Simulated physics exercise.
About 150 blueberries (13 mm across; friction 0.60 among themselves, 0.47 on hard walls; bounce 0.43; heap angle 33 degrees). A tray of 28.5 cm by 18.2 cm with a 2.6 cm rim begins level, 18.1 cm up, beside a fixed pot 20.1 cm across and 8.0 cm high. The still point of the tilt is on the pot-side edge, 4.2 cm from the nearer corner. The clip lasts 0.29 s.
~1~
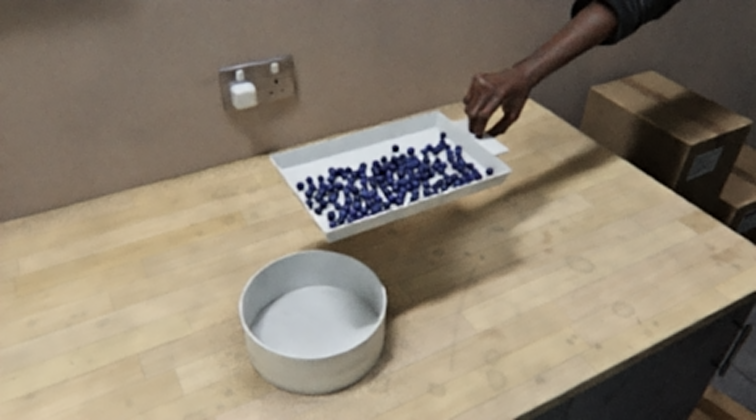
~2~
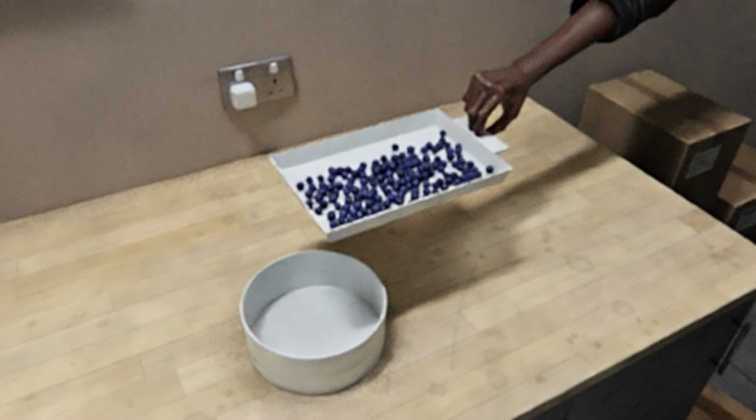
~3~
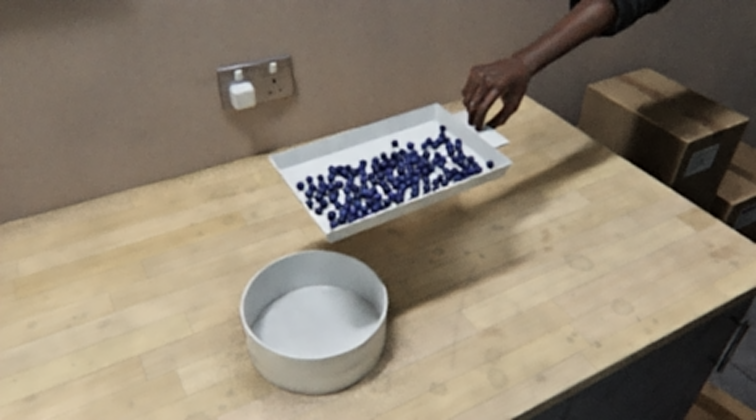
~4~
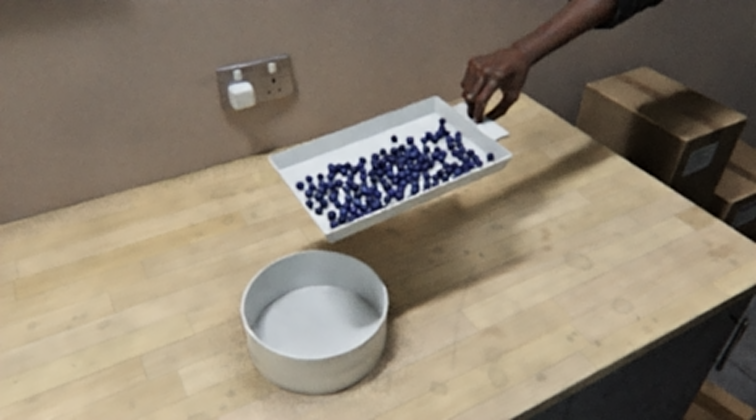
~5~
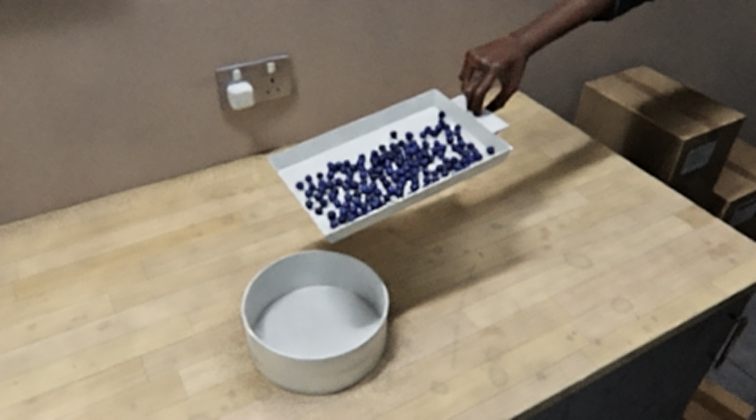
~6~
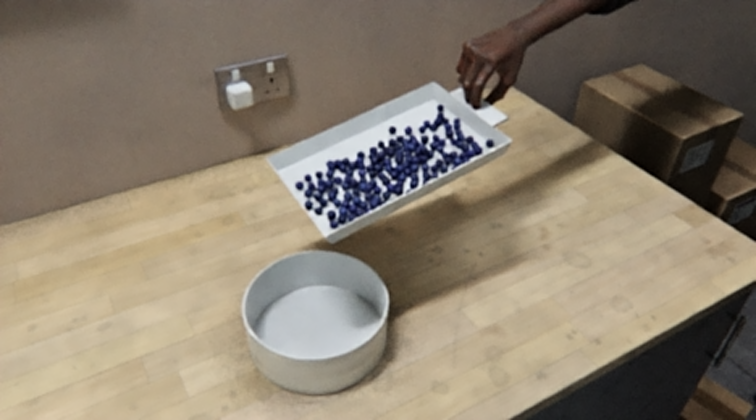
To begin with, a hand holds a shallow white tray of dark blueberries nearly level above a wooden counter, behind a round pale pot. The hand then gradually raises the tray's far right end, tilting it slightly toward its left front corner, while the berries stay spread across it and the pot stays still.
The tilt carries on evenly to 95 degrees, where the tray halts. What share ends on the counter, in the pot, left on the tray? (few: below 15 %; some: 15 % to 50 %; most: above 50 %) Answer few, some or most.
Counter some, pot most, tray few.
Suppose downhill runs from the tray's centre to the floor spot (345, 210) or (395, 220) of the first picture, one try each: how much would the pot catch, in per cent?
About 95 and 65 per cent.
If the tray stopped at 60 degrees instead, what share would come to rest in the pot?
In that case some 0 per cent.
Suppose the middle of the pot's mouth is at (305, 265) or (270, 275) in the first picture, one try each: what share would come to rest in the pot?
About 70 and 90 per cent.
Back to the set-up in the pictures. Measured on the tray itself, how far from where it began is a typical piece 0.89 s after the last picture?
Roughly 6 cm.
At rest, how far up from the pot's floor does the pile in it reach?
About 3.0 cm.
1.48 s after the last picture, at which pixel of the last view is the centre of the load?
Around (311, 171).
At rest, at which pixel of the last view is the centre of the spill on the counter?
At about (223, 298).
Then, 0.89 s after the last picture, tilt 50 degrees; the tray holds 100 %, the pot 0 %.
Then, 1.48 s after the last picture, tilt 76 degrees; the tray holds 100 %, the pot 0 %.
Then, 2.12 s after the last picture, tilt 95 degrees; the tray holds 5 %, the pot 55 %.
In the end, counter 35 %, pot 65 %, tray 0 %.
